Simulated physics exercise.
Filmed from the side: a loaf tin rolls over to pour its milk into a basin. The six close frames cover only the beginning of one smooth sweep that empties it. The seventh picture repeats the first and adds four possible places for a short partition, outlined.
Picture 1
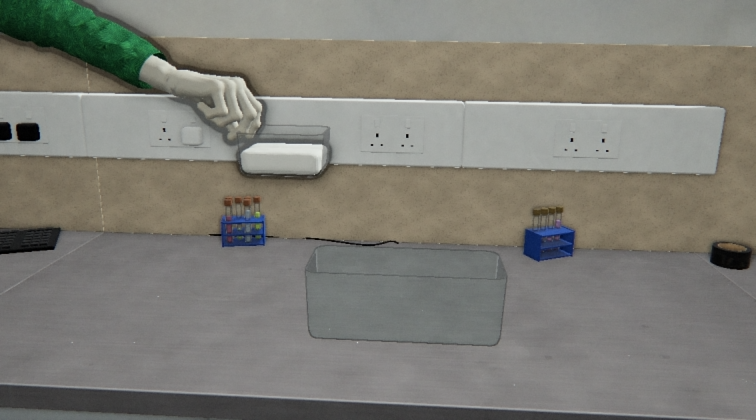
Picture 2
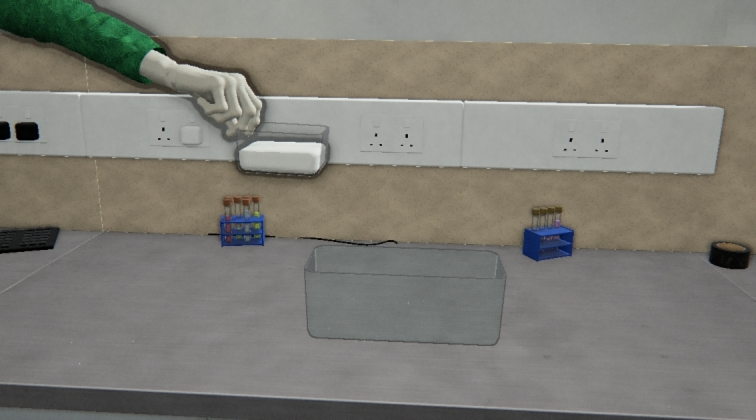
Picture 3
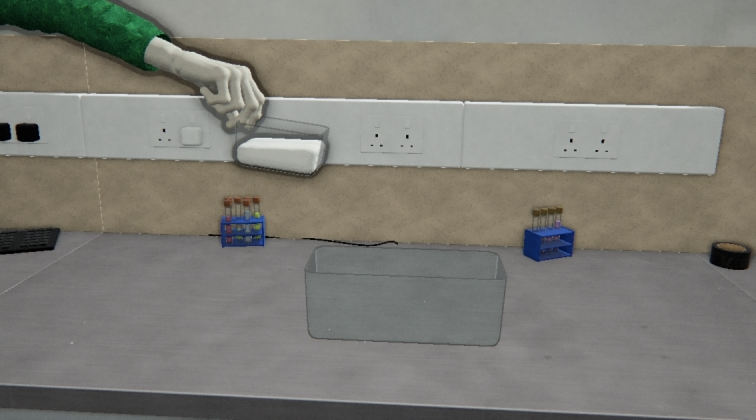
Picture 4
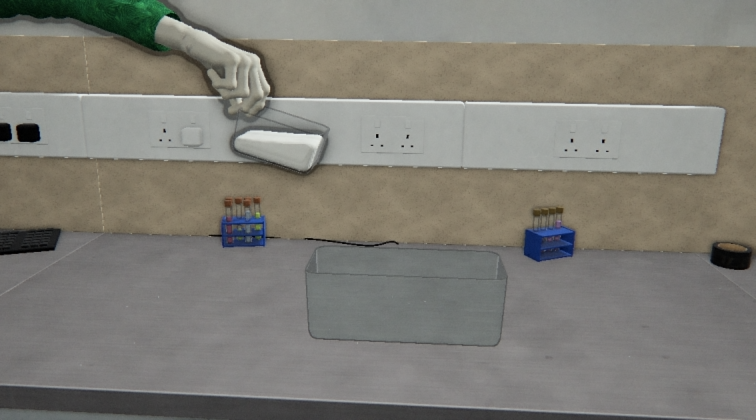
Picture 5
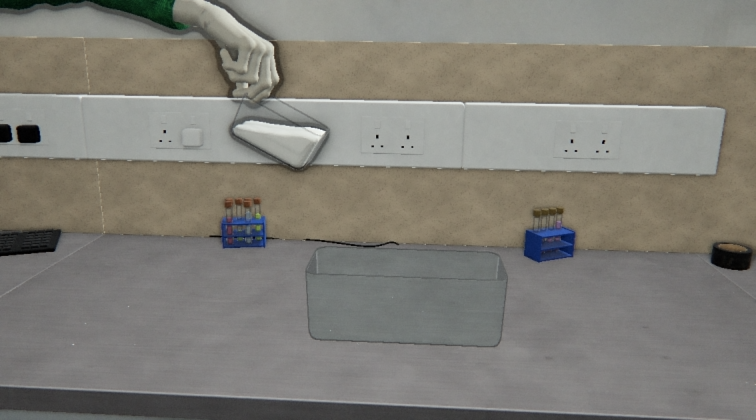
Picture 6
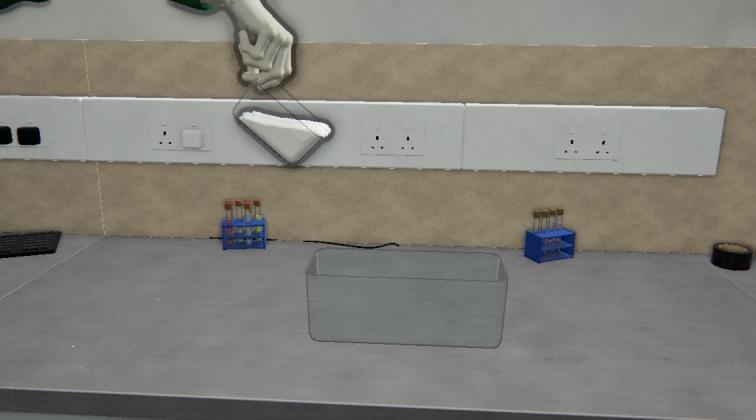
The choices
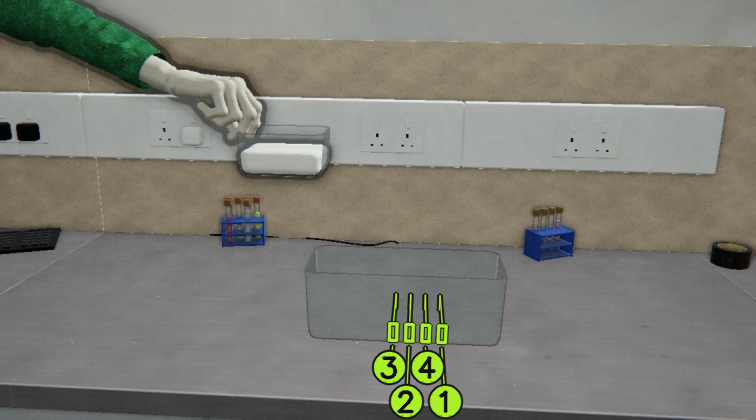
In the video, a pale hand with a green sleeve holds a clear container of white milk above a grey countertop, behind a larger empty basin, then gradually tilts it to the right until the milk reaches its lip.
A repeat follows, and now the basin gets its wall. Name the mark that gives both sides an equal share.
Go for 3.
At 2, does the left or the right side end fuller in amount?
The left side.
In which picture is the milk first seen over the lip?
In picture 6.
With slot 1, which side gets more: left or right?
The left one.
On the marked copy, 1 at (441, 348); 2 at (408, 346); 3 at (392, 345); 4 at (425, 347).
For slot 1, about 80 % ends left of the wall and 16 % right of it; 4 % is lost outside.
For slot 2, about 83 % ends left of the wall and 15 % right of it.
For slot 3, about 51 % ends left of the wall and 46 % right of it; 3 % is lost outside.
For slot 4, about 79 % ends left of the wall and 17 % right of it; 5 % is lost outside.
